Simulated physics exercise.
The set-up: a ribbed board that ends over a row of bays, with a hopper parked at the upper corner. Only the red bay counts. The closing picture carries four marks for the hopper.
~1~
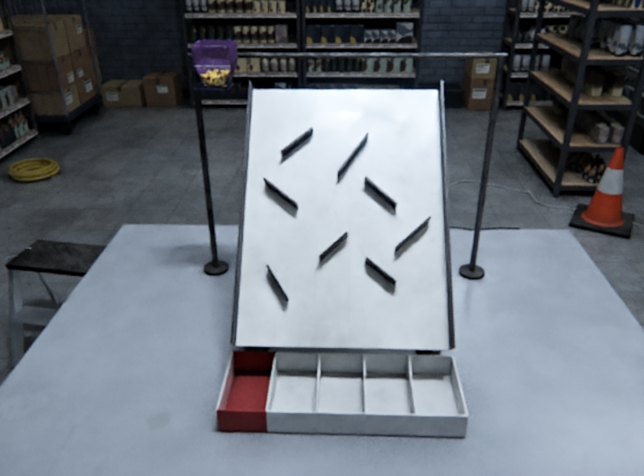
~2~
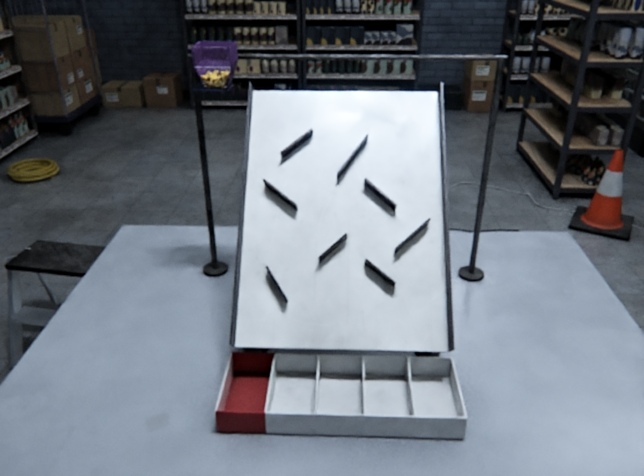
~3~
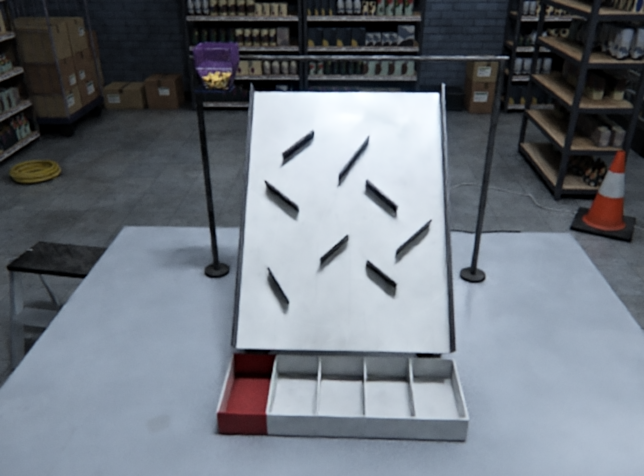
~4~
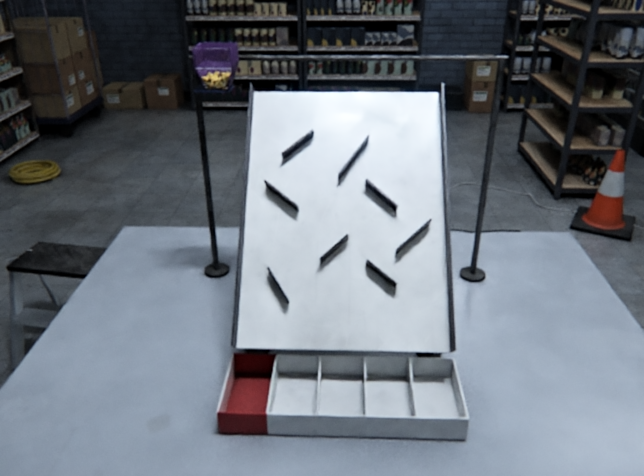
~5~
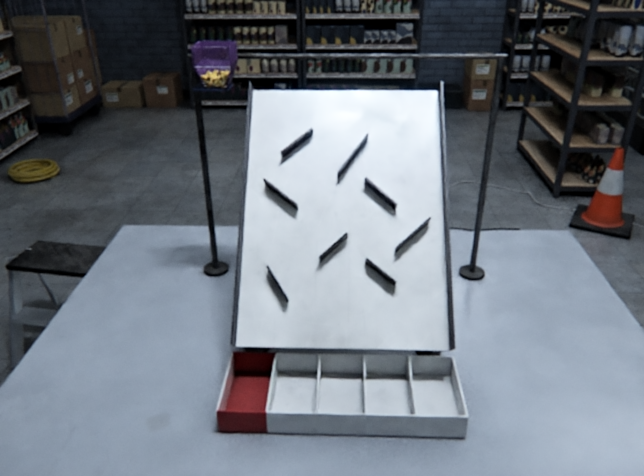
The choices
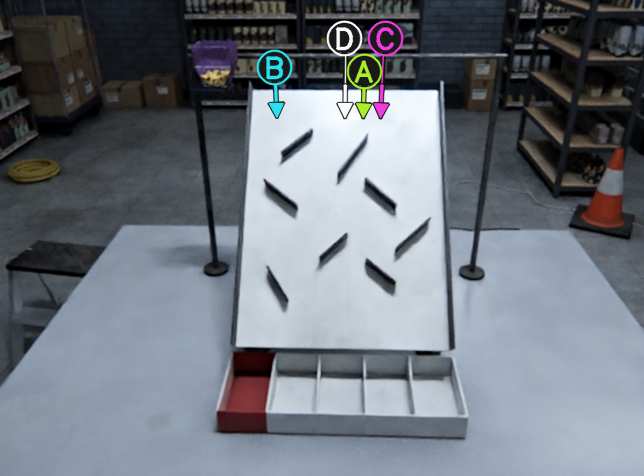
The video shows a slanted white board with dark angled ribs above a row of five bays, the leftmost red, while a purple hopper of yellow pieces sits at the upper left; apart from slight camera shake, nothing noticeably moves.
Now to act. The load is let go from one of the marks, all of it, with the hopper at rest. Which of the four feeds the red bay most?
The answer is mark B.
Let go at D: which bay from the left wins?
It is the second one.
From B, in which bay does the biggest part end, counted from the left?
The first from the left.
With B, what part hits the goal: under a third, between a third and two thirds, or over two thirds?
Mark B gives between a third and two thirds.
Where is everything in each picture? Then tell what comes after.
Hopper at (217, 77), puffed corn balls, door shut, in the first frame.
Ribs (281, 153) to (312, 128), (338, 173) to (367, 134), (264, 179) to (297, 205), in the second frame.
Ribs (366, 179) to (398, 207), (320, 259) to (348, 235), (397, 250) to (431, 219), in the third frame.
Ribs (268, 267) to (288, 300), (367, 260) to (397, 284), in the fourth frame.
Red bay at (242, 420), number 1 of 5 from the left, in the fifth frame.
On the marked copy, mark A meets the board at (363, 112); mark B meets the board at (276, 112); mark C meets the board at (380, 112); mark D meets the board at (344, 112).
For mark A, none in the red bay, all in other bays.
For mark B, about two thirds in the red bay, about a third in other bays.
For mark C, none in the red bay, all in other bays.
For mark D, none in the red bay, all in other bays.
